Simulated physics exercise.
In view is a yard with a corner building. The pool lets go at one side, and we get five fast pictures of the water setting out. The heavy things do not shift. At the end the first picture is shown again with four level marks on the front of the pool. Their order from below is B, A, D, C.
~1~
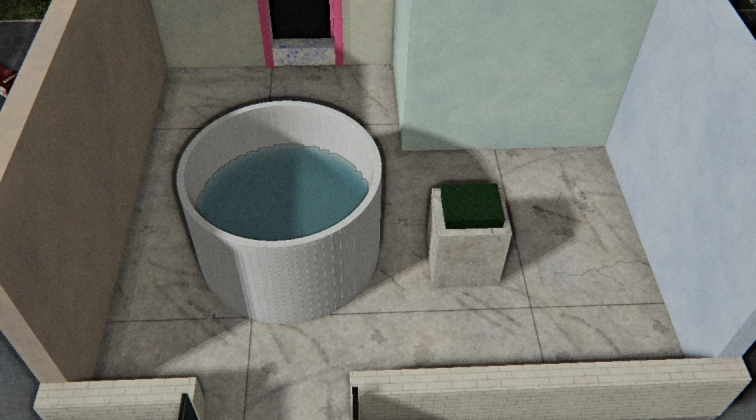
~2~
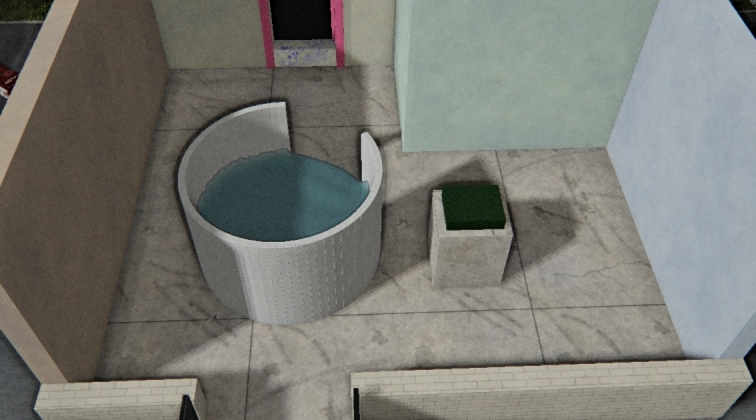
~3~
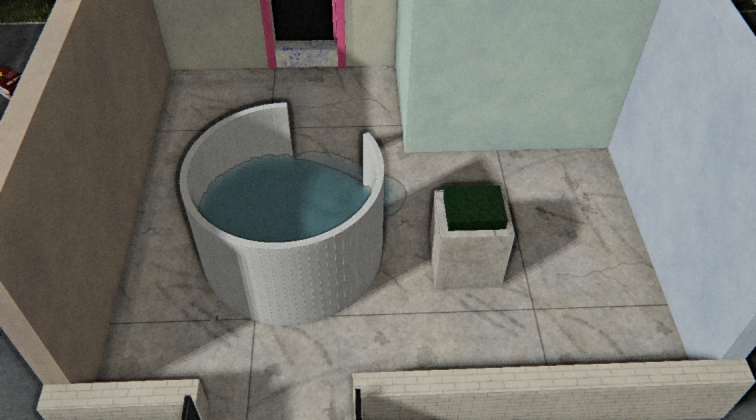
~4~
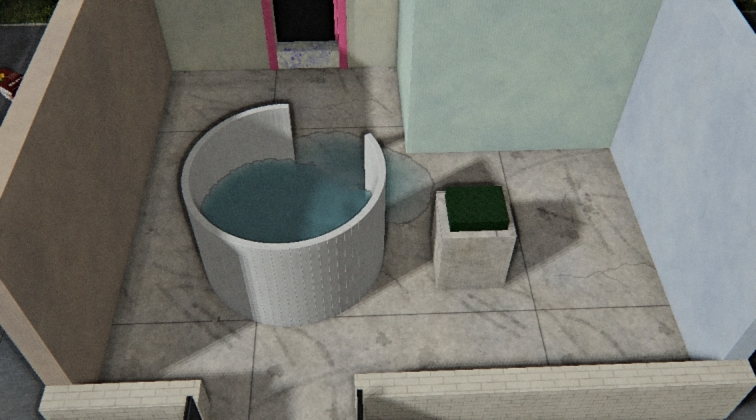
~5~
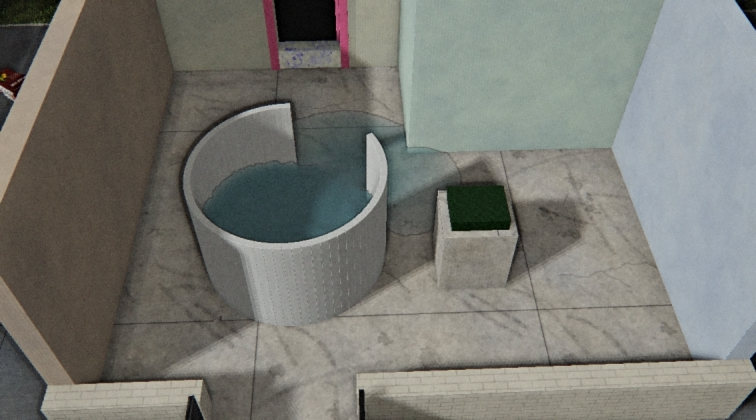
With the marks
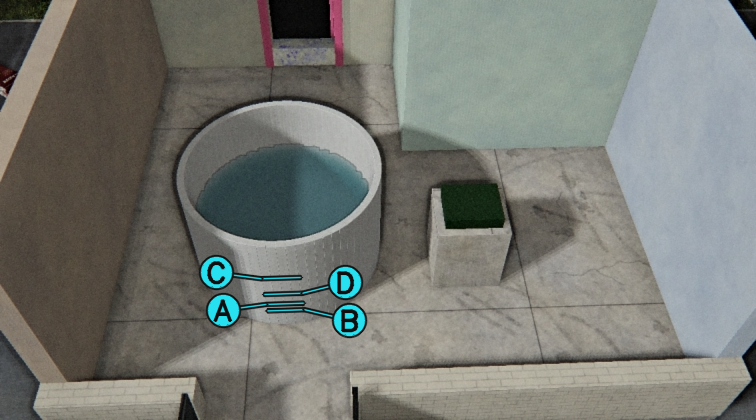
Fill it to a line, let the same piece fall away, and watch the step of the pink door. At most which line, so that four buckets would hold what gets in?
Use line C.
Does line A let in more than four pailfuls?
No.
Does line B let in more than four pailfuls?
No, that is safe.
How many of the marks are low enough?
All of the four.
On the marked copy, A at (285, 303); B at (286, 310); C at (281, 278); D at (283, 293); from the bottom up B, A, D, C.
Choosing A, nothing gets over.
Choosing B, nothing gets over.
Choosing C, a bucket or two gets in.
Choosing D, nothing gets over.
